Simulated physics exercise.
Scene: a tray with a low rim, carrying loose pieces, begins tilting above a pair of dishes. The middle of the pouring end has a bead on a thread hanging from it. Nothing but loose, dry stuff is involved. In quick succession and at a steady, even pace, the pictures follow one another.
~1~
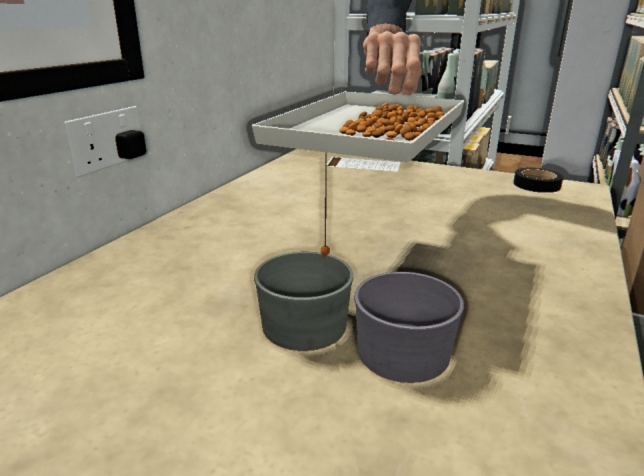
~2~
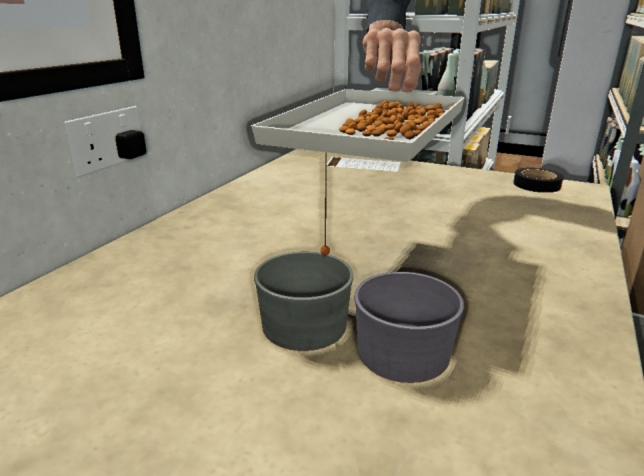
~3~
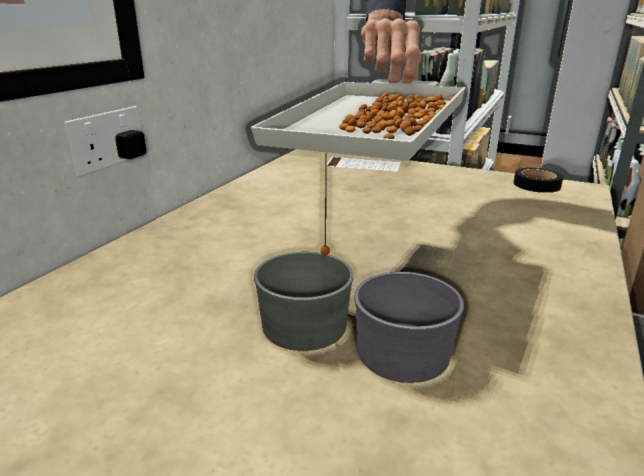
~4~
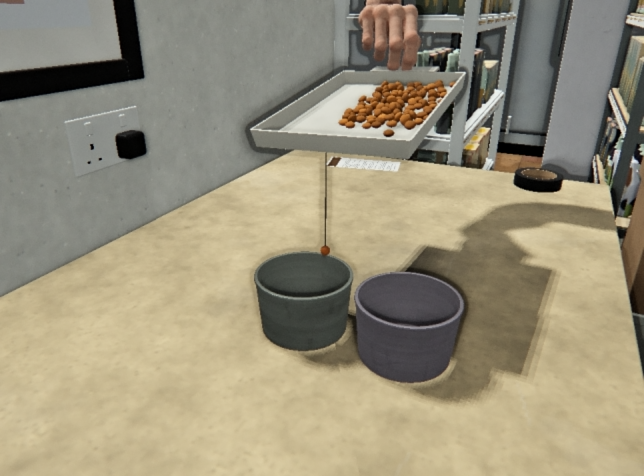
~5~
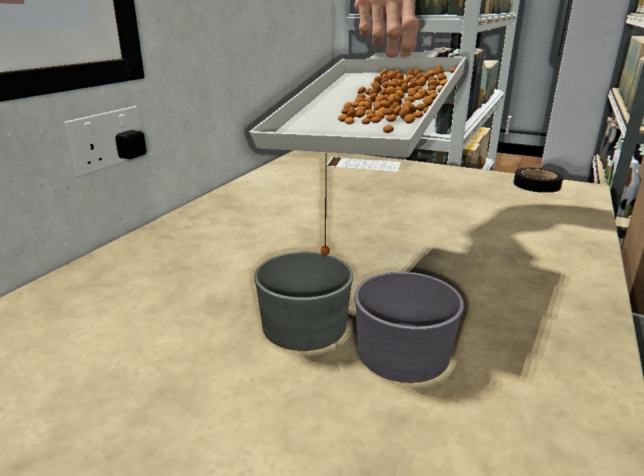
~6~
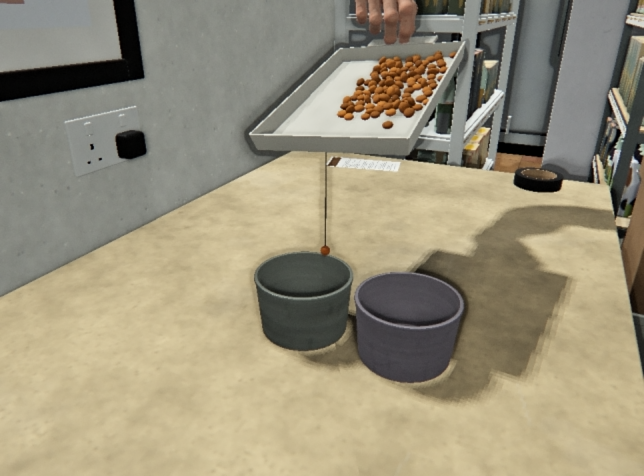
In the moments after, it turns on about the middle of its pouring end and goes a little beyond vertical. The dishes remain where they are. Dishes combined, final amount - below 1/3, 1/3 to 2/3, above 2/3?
1/3 to 2/3.
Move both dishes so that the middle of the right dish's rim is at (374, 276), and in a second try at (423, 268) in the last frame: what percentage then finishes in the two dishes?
Roughly 60 % and 0 %.
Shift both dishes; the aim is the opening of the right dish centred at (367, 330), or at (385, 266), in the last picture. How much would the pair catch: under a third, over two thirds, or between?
First: Less than a third; second: Under a third.
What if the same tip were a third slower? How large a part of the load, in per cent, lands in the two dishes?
It would be close to 50 per cent.
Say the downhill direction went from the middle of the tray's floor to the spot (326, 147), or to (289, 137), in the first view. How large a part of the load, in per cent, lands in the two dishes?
60 % and 10 %, roughly.
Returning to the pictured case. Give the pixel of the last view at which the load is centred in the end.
Near pixel (272, 323).
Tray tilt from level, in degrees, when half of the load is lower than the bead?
Roughly 95°.
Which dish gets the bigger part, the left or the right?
The fuller one is the leftmost dish.
Soon, tray tipped steeply; most on the tray; a stray few in the left dish; a stray few outside both; about a quarter in the air.
A while on, tray tipped past a quarter turn; about a third on the tray; about a quarter in the left dish; about a third outside both; a small part in the air.
Towards the end, tray tipped past a quarter turn; about half in the left dish; about half outside both.
Finally, tray tipped past a quarter turn; none in the right dish; about half in the left dish; about half outside both.
